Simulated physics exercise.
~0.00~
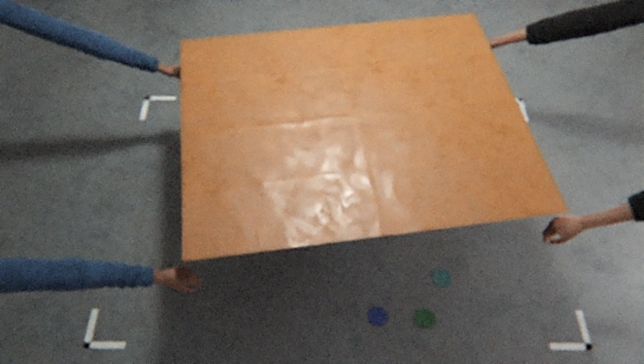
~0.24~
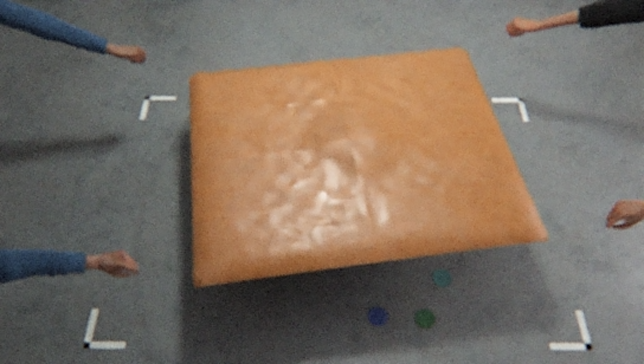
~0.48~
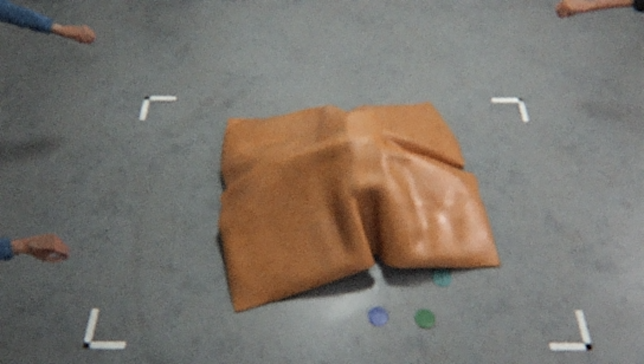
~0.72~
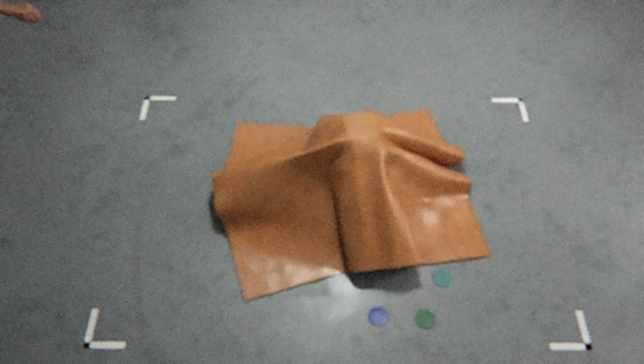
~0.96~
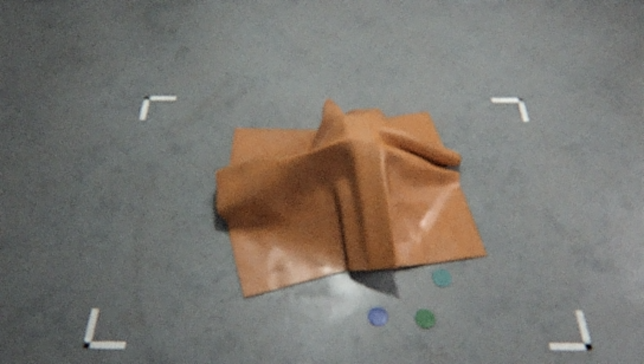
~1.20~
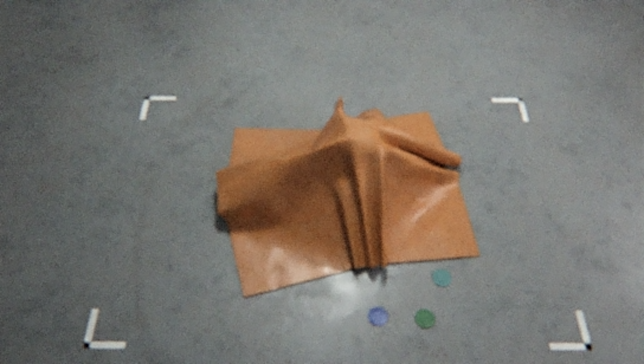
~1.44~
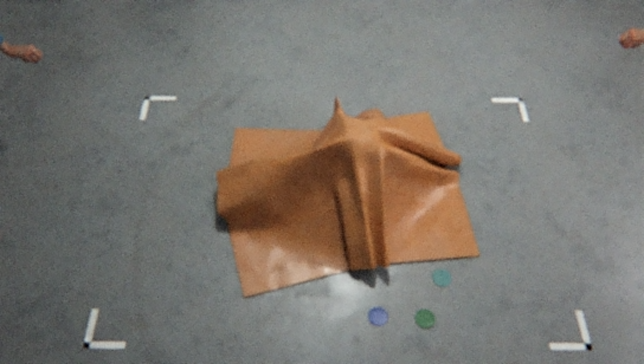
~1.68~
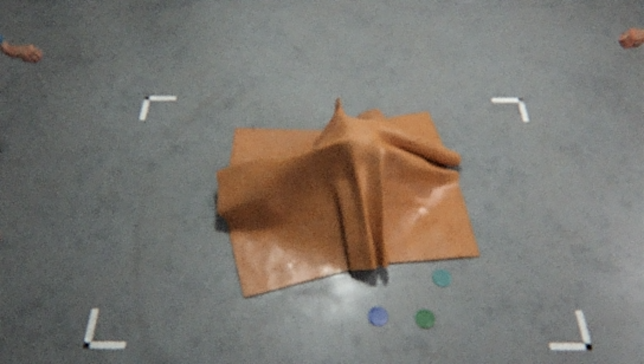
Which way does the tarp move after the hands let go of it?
The tarp moves down, sinking toward the grey floor.
